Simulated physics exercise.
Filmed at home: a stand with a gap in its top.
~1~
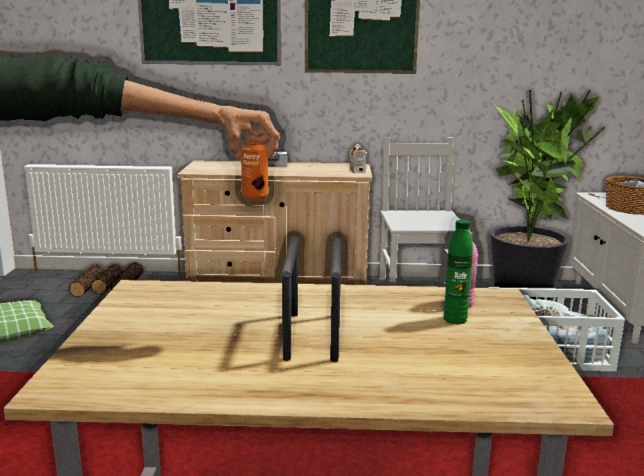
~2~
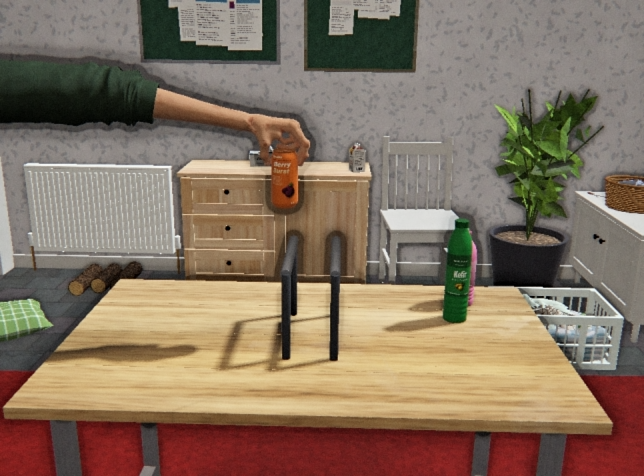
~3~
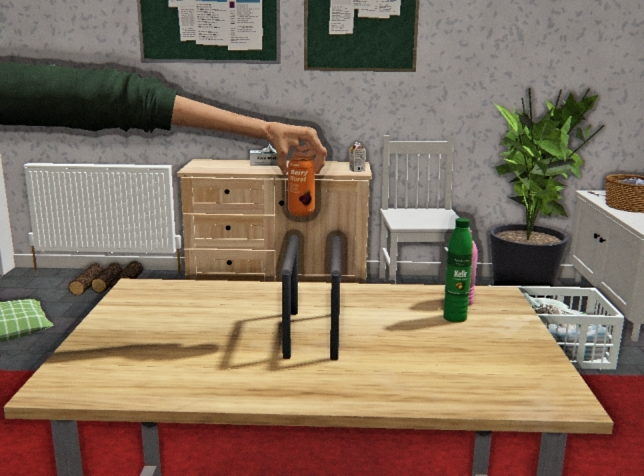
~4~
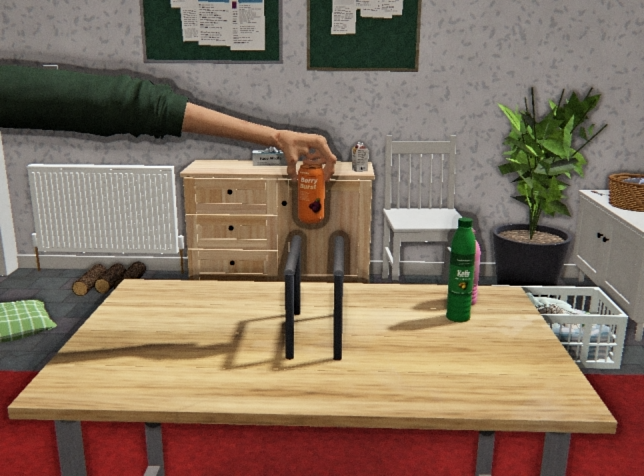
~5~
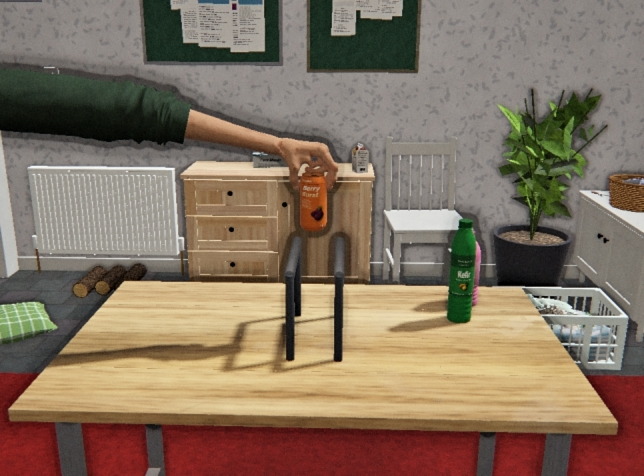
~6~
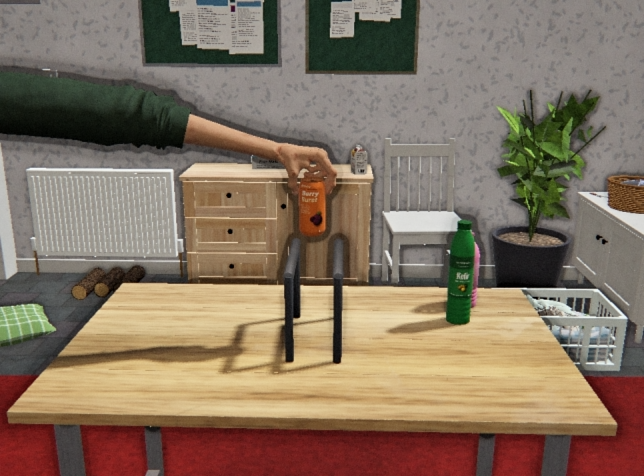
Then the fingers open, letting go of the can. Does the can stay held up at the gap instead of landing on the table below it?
No, it lands on the table below.
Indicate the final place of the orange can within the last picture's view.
Near (312, 313).
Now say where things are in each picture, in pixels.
On its way; orange can (255, 171), in the first picture.
On its way; orange can (285, 179), in the second picture.
On its way; orange can (301, 186), in the third picture.
On its way; orange can (311, 194), in the fourth picture.
On its way; orange can (313, 202), in the fifth picture.
Poised above the slot; orange can (312, 207), in the sixth picture.
Then, 0.20 s after the last picture, orange can slid about its own width near (312, 227).
Then, 0.30 s after the last picture, orange can slid well along near (312, 286).
Then, 0.50 s after the last picture, orange can slid well along near (312, 314).
At rest, moved from the start, orange can; the other 2 in place. Seen from the same camera at the end, orange can near (312, 313). The can reaches the table.
